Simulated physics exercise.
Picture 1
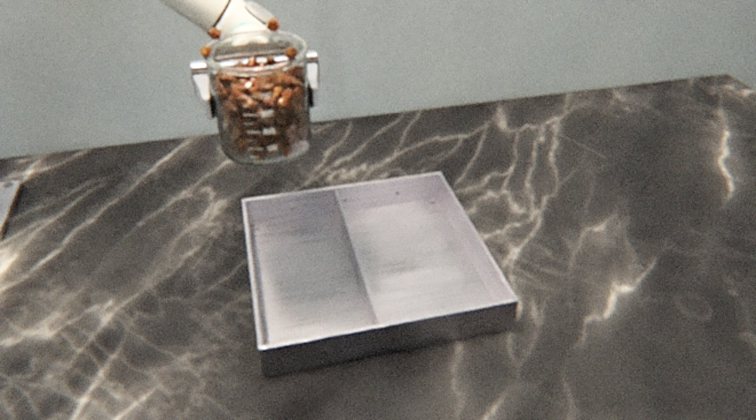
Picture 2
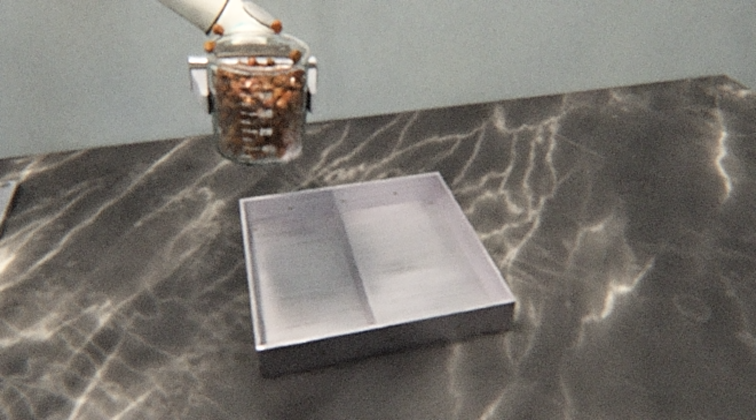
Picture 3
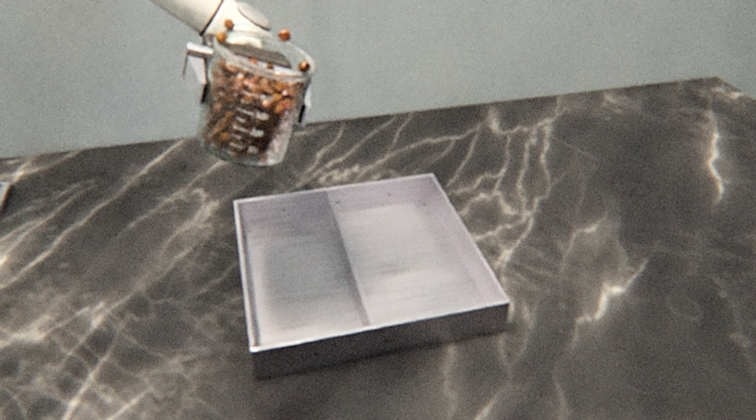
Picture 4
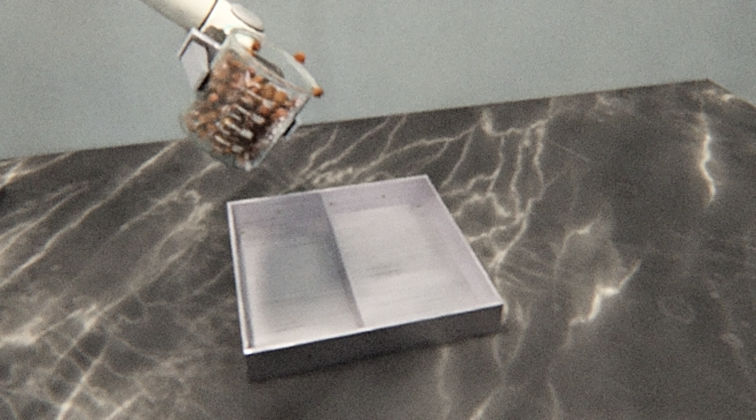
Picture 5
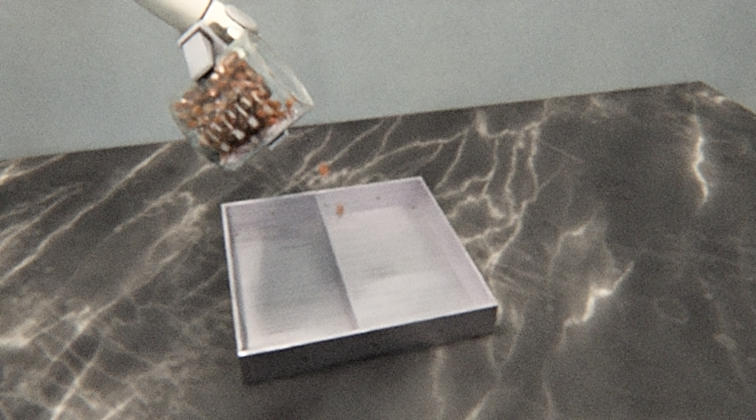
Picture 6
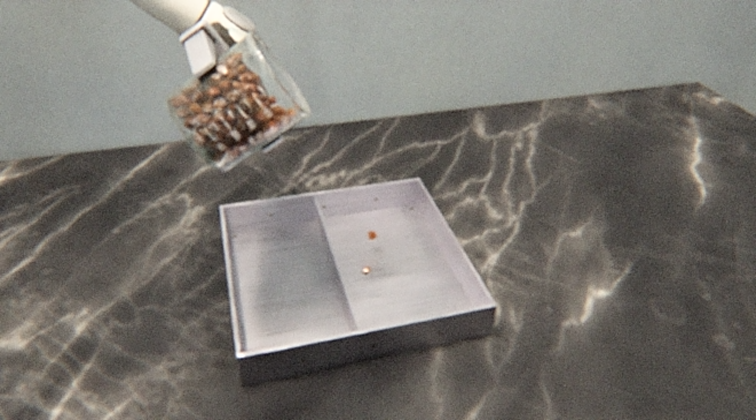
Clear beaker of brown pellets tilting steadily in a robot arm's grip, a couple of pellets dropping into a divided tray.
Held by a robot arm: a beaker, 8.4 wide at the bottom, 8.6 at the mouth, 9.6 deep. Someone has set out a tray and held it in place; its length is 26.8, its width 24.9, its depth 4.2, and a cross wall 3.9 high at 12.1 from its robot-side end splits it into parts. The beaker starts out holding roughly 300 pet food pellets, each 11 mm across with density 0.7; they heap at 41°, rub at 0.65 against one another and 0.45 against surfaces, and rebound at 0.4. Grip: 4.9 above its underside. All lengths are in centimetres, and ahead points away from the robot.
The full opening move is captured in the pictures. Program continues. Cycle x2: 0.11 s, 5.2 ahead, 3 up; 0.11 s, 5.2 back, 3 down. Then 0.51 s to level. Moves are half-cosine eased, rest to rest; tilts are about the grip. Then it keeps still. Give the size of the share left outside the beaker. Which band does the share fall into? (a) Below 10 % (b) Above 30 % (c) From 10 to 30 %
(b) Above 30 %.
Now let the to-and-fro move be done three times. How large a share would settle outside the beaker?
It would come to about 75 %.
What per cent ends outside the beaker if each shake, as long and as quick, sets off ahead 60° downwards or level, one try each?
You'd get some 10 per cent with the first setting and some 35 per cent with the second.
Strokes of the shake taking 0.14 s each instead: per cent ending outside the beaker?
In that case it would be near 40 percent.
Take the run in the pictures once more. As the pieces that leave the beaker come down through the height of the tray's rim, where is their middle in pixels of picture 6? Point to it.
I'd say somewhere around (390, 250).
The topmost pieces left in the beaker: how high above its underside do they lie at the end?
About 6.5 cm.
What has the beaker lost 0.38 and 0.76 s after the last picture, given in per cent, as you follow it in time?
Around 50 % and around 70 %.
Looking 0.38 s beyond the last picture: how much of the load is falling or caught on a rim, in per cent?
8 %.
Then, 0.38 s after the last picture, tilted 58° forward, highest piece 29 above the table; 158 in the beaker, 99 in the far-side part, 14 on the table or floor, 9 in the robot-side part, 25 in flight or on a rim.
Then, 0.76 s after the last picture, tilted 18° forward, highest piece 28 above the table; 160 in the far-side part, 98 in the beaker, 29 on the table or floor, 18 in the robot-side part.
Then, 1.15 s after the last picture, level, highest piece 27 above the table; 160 in the far-side part, 98 in the beaker, 29 on the table or floor, 18 in the robot-side part.
Then, 2.20 s after the last picture, level, highest piece 27 above the table; 160 in the far-side part, 98 in the beaker, 29 on the table or floor, 18 in the robot-side part.
Final count, 160 in the far-side part, 98 in the beaker, 29 on the table or floor, 18 in the robot-side part. That is 68 % outside the beaker.
